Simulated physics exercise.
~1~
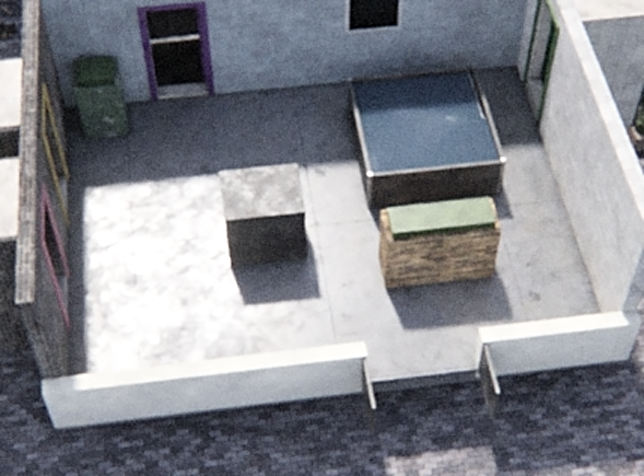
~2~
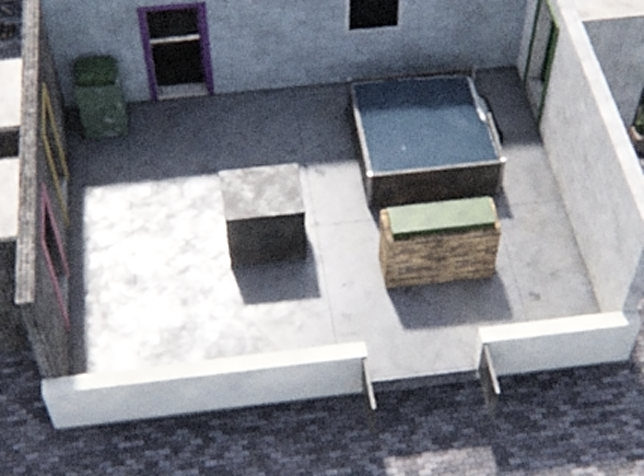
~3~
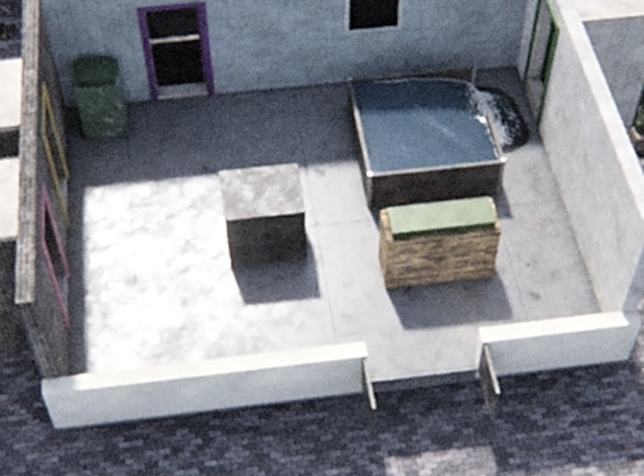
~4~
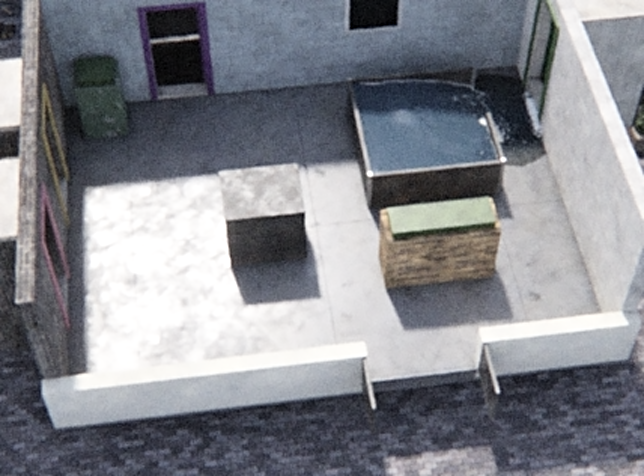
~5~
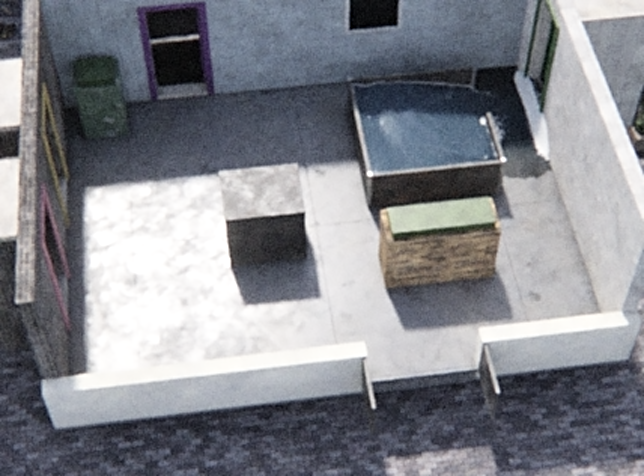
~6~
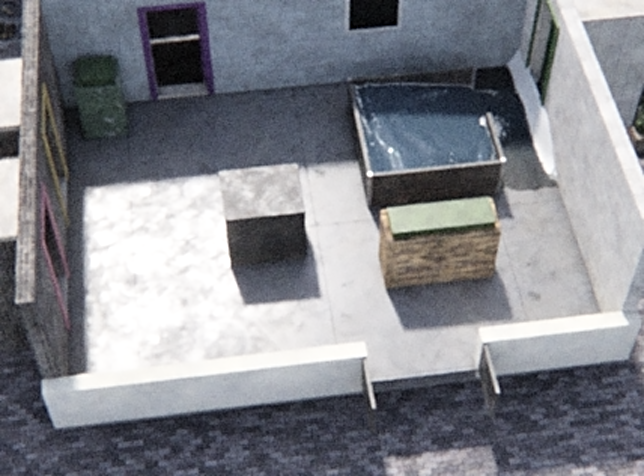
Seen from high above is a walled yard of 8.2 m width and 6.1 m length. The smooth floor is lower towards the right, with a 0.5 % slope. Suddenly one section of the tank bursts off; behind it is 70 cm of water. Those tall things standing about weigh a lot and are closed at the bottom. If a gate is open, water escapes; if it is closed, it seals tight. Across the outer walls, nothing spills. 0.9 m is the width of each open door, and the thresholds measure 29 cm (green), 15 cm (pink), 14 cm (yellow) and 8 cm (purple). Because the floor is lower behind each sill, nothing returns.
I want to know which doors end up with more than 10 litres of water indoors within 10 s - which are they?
One by one: The green door will let too much through, the pink door will not let too much through, the yellow door will not let too much through, the purple door will not let too much through.
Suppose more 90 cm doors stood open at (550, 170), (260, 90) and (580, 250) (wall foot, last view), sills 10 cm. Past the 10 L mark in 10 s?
In sequence the answers are more than that, less than that and less than that.
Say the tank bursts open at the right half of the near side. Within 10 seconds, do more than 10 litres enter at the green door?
Against the limit, green does not exceed it.
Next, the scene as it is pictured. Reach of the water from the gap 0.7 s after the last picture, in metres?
I'd say close to 3.4 m.
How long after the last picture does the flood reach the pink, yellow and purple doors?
So pink at 5.0 s, yellow at 3.6 s, and purple at 2.2 s.
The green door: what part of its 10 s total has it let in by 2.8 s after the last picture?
Estimate: Around 95 per cent.
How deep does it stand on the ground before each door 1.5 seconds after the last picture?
Depth readings (cm): Green = 48; pink = 0; yellow = 0; purple = 0.
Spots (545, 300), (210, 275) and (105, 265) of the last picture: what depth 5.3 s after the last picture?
16, 0 and 4 cm, respectively.
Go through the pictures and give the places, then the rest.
The first frame shows the tank at (424, 122) is whole and still, 70 cm deep.
In the second frame, water pours out at (477, 111) and has run 0.6 m, to a hidden place; typically 9 cm deep outside, 70 cm at the tank's back.
In the third frame, water pours out at (476, 113) and has run 0.9 m, to (521, 142); typically 12 cm deep outside, 70 cm at the tank's back.
In the fourth frame, water pours out at (476, 114) and has run 1.3 m, to (544, 147); typically 11 cm deep outside, 70 cm at the tank's back.
In the fifth frame, the front is at (551, 168), 1.6 m from the gap at (476, 114); 2.5 m2 of floor is under water; 69 cm left at the back of the tank.
In the sixth frame, the front is at (557, 183), 1.9 m from the gap at (476, 113); 2.7 m2 of floor is under water; 63 cm left at the back of the tank.
Then, 0.7 s after the last picture water covers 10 % of the floor and is deepest (61 cm) near (512, 71); green door 54 cm at the sill, 77 L in, pink door not reached, yellow door not reached, purple door not reached.
Then, 1.5 s after the last picture water covers 20 % of the floor and is deepest (49 cm) near (512, 71); green door 48 cm at the sill, 195 L in, pink door not reached, yellow door not reached, purple door not reached.
Then, 2.8 s after the last picture water covers 40 % of the floor and is deepest (34 cm) near (526, 113); green door 34 cm at the sill, 262 L in, pink door not reached, yellow door not reached, purple door 6 cm at the sill, 0 L in.
Then, 5.3 s after the last picture water covers 70 % of the floor and is deepest (22 cm) near (514, 78); green door 21 cm at the sill, 274 L in, pink door 3 cm at the sill, 0 L in, yellow door 11 cm at the sill, 0 L in, purple door 4 cm at the sill, 0 L in.
Then, 9.3 s after the last picture water covers 95 % of the floor and is deepest (14 cm) near (69, 402); green door 13 cm at the sill, 274 L in, pink door 4 cm at the sill, 0 L in, yellow door 4 cm at the sill, 0 L in, purple door 4 cm at the sill, 0 L in.
